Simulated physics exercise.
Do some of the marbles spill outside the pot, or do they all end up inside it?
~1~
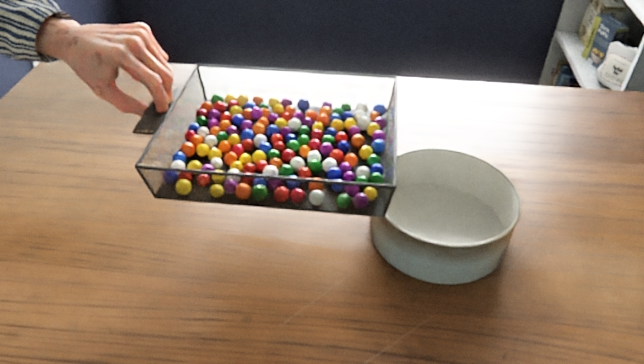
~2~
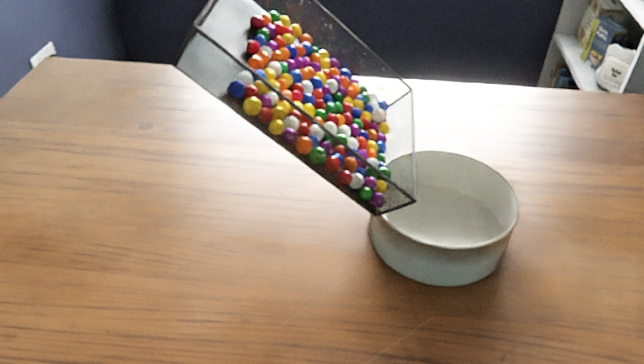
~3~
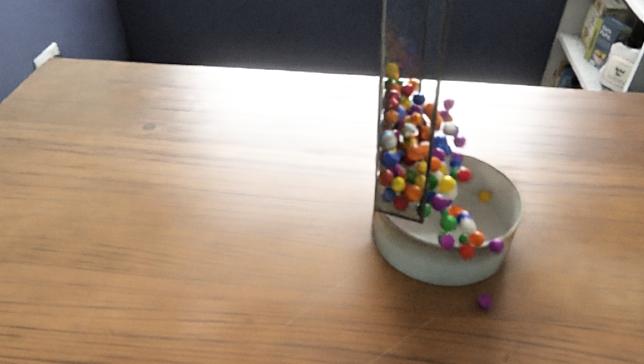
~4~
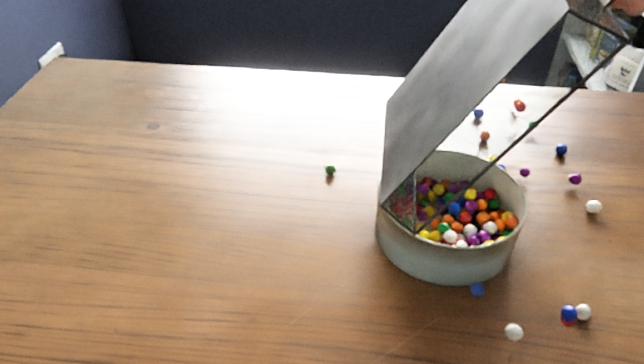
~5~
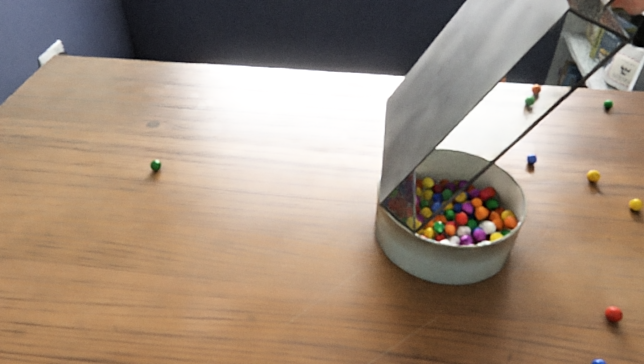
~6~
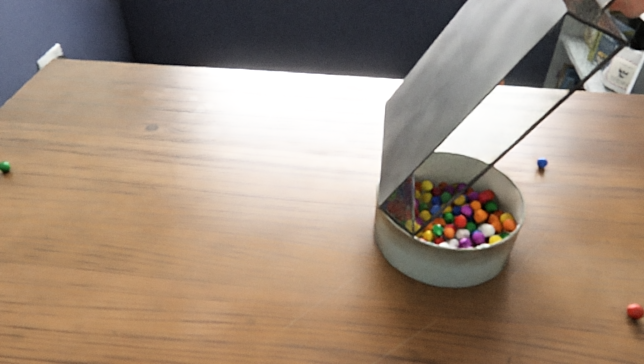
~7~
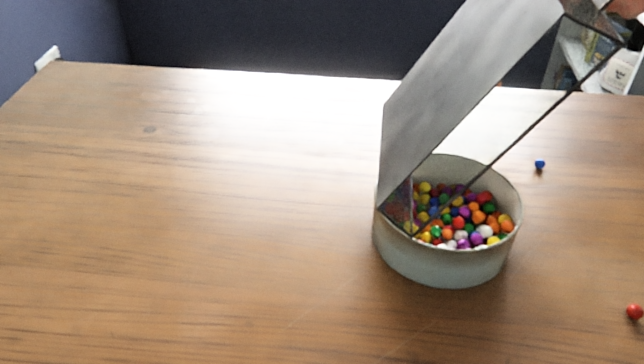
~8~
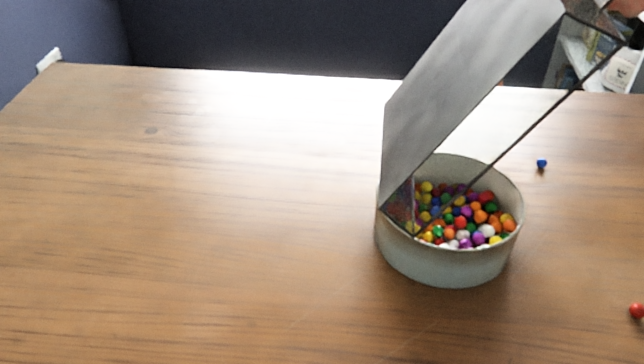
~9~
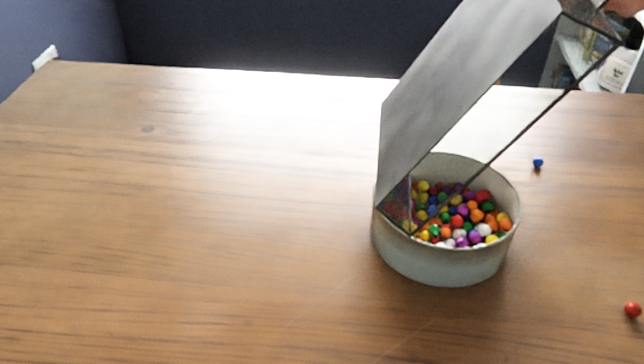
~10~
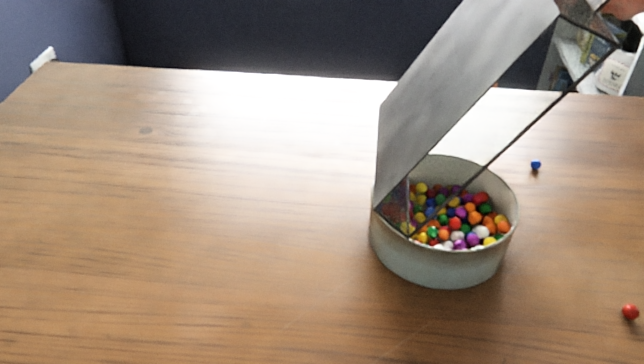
A fair share of them spill outside, scattering across the table and partly rolling out of view. Most of the marbles still come to rest in the pot.
